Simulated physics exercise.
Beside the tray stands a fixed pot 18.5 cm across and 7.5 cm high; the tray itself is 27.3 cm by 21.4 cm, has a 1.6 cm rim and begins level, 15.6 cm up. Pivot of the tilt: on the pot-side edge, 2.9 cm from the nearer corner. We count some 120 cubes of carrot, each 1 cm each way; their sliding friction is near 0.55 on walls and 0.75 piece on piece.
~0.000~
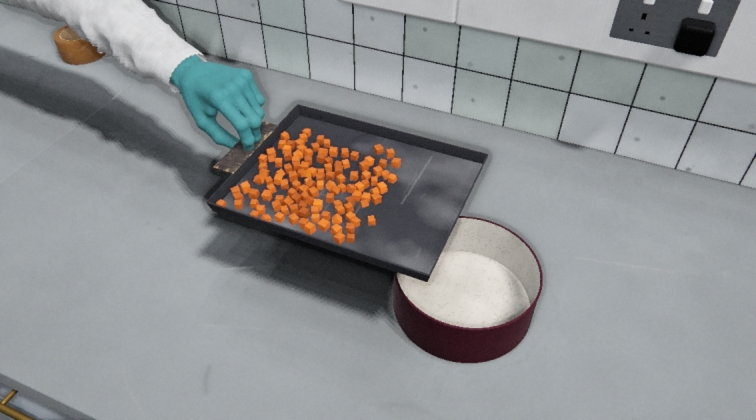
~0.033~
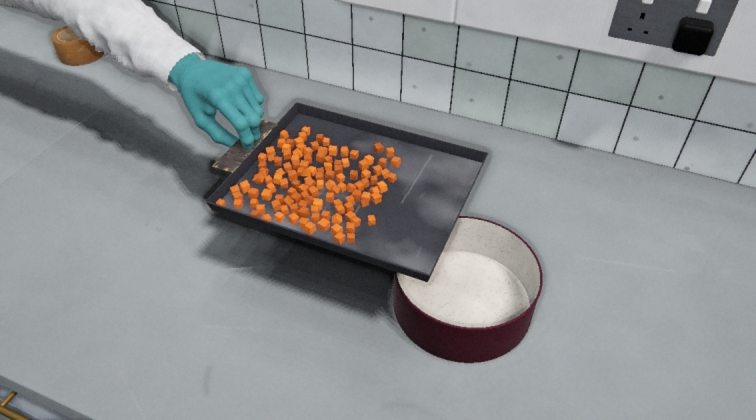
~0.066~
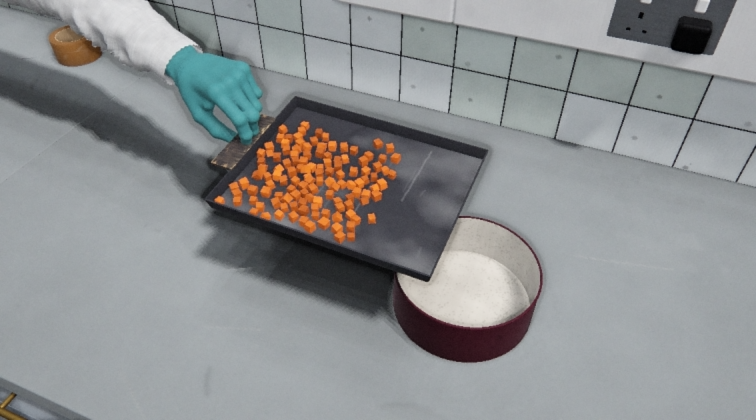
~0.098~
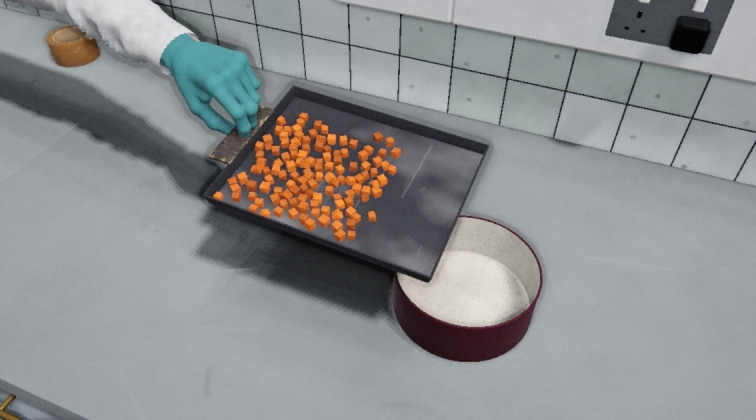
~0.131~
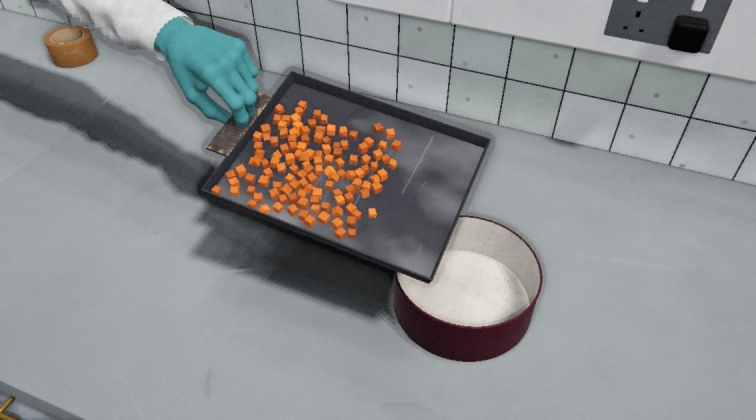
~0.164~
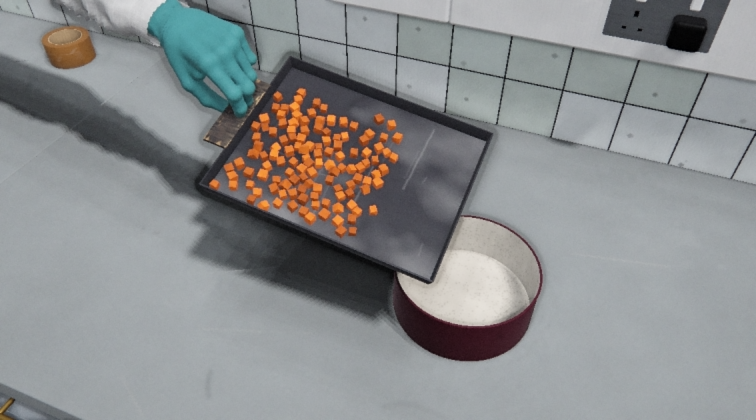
A gloved hand in teal gradually raised the handle side of a dark tray scattered with orange carrot cubes, tilting it down toward a dark red pot on the right, while the cubes barely shifted.
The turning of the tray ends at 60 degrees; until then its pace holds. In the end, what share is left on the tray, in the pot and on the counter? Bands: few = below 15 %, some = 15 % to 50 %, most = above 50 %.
Tray: Some, pot: Few, counter: Most.
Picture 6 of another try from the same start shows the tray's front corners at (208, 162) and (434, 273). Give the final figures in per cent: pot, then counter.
In the pot: 40 per cent; on the counter: 30 per cent.
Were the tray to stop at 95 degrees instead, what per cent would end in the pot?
I'd expect some 0 per cent in the pot.
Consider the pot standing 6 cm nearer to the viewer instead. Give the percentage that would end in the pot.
Around 30 per cent.
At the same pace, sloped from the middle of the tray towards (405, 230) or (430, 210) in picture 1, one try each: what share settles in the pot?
Estimate: Some 10 % and some 45 % respectively.
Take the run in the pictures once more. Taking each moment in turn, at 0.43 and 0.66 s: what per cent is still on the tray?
Estimates: 100; 65.
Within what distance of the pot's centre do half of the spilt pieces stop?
Distance: Roughly 22 cm.
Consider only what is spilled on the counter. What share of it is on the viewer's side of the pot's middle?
I'd put it at around 100 per cent.
After 0.32 s, tilt 40 degrees; the tray holds 100 %, the pot 0 %.
Then, at 0.43 s, tilt 56 degrees; the tray holds 100 %, the pot 0 %.
Then, at 0.66 s, tilt 60 degrees; the tray holds 65 %, the pot 0 %.
By 2.0 s all is still; tray 30 %, pot 0 %, counter 70 %.
